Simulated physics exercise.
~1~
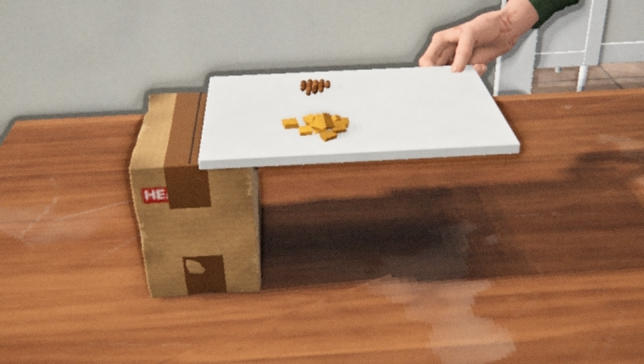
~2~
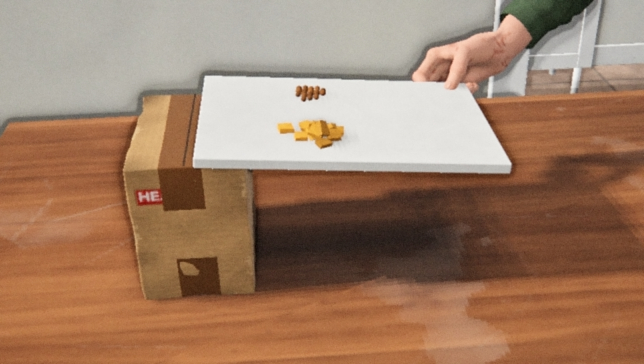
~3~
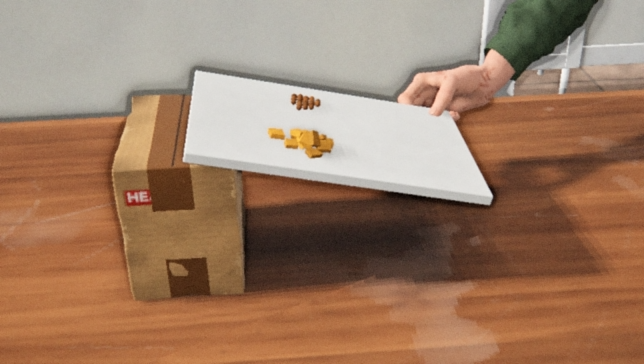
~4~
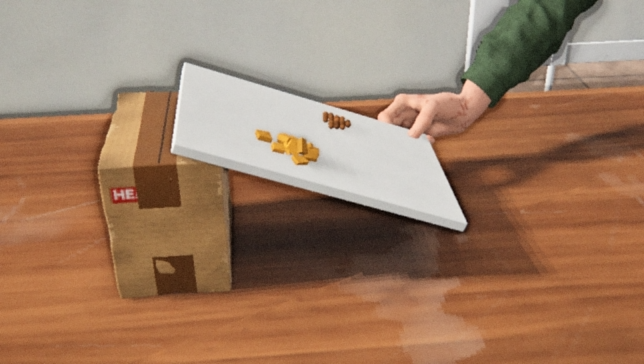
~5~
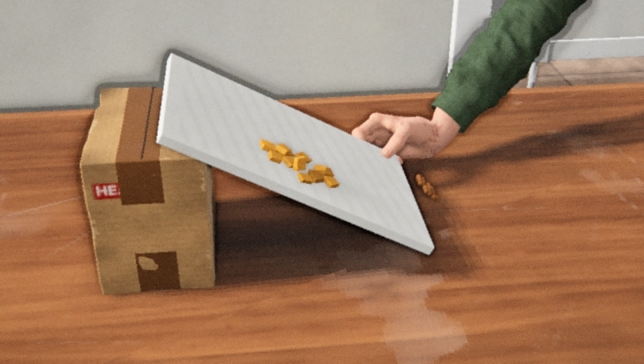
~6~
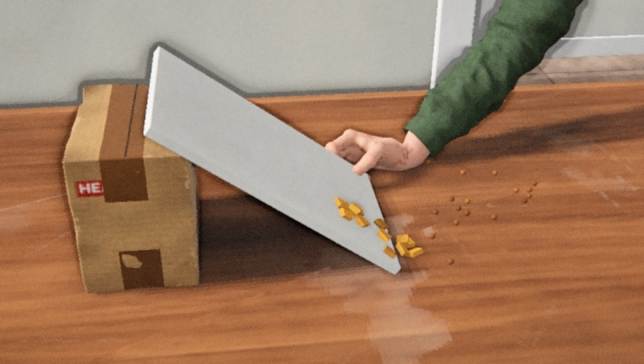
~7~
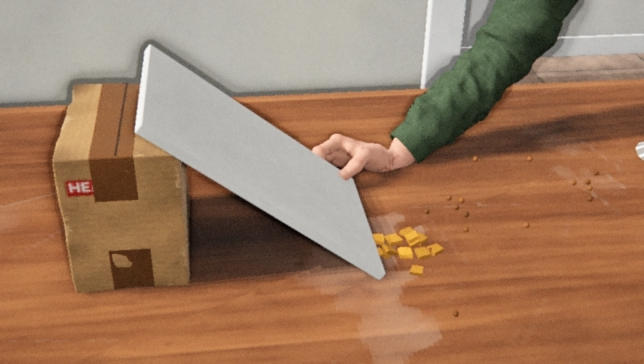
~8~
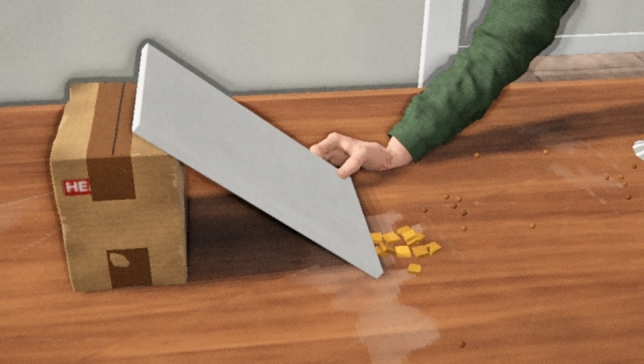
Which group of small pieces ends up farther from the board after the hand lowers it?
The small brown pieces from the back of the board end up farther away, scattered to the right across the wooden surface. The yellow pieces mostly stay in a cluster by the board's lower edge.
